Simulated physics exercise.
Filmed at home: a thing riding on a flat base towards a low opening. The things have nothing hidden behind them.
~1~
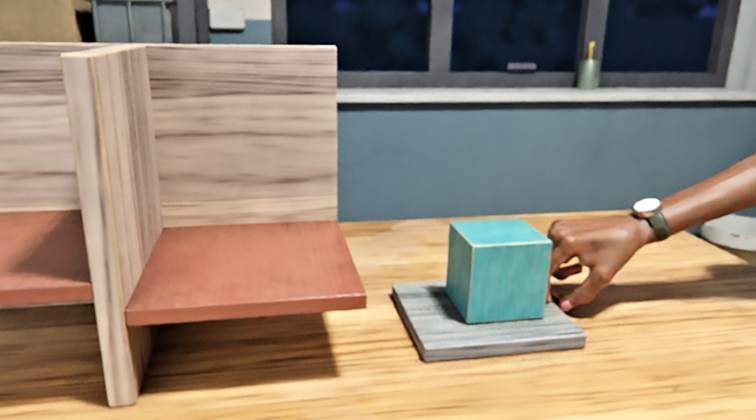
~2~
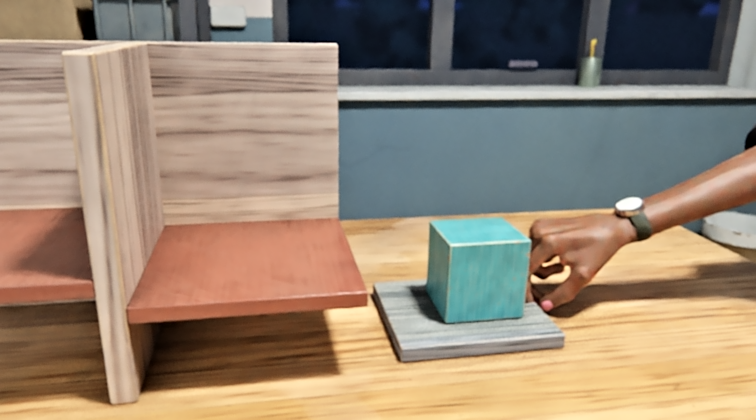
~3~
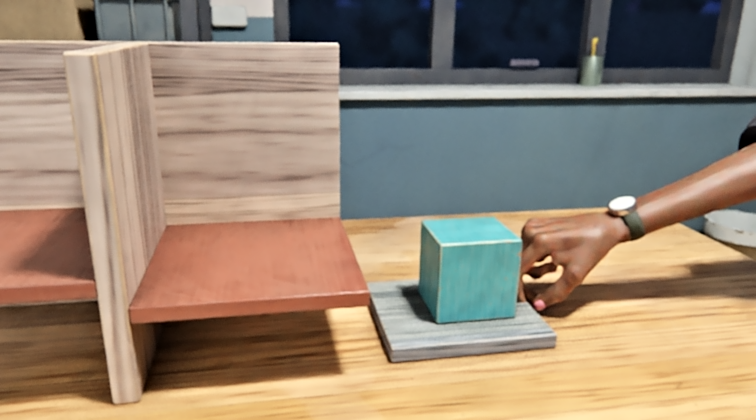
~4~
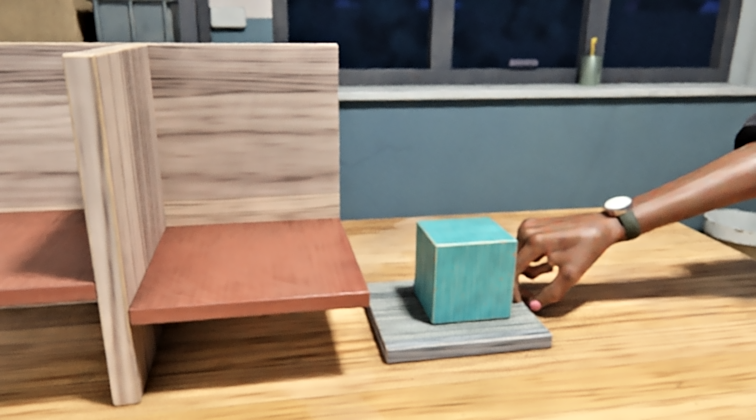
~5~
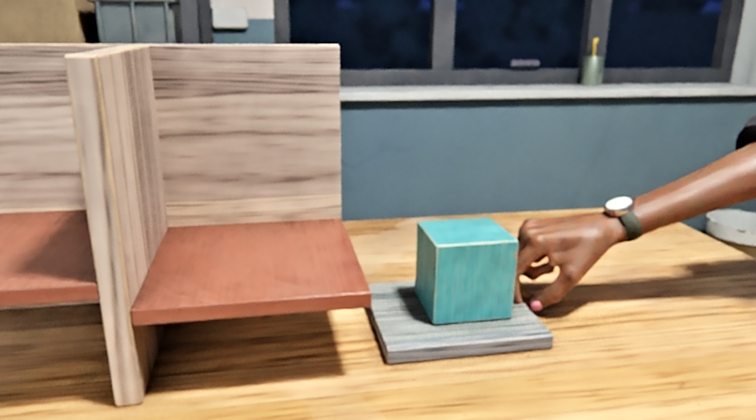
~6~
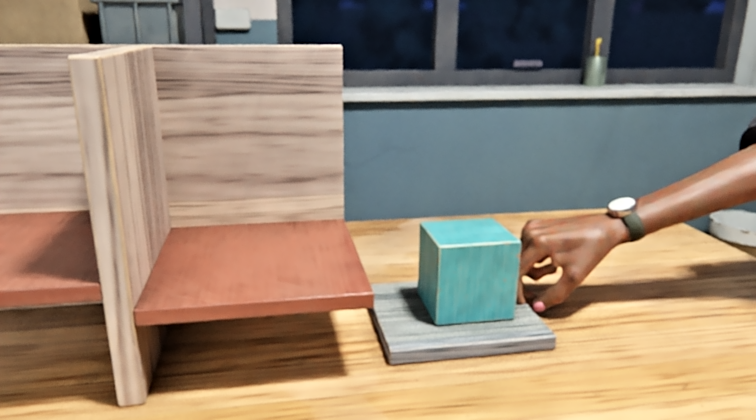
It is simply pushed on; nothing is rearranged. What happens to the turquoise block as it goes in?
It is scraped out of position.
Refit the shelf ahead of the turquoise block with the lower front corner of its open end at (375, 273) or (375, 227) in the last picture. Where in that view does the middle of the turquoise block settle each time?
First option: Roughly (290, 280); second option: Roughly (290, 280).
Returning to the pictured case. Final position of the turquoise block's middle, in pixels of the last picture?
The middle ends up near (396, 276).
Then, 1.10 s on from there, turquoise block riding along near (398, 274).
Then, 1.96 s on from there, turquoise block turned 15° from its first pose near (397, 273).
Then, 2.08 s on from there, turquoise block turned 32° from its first pose near (400, 275).
In the end, the turquoise block gets scraped off its spot, near (396, 276).
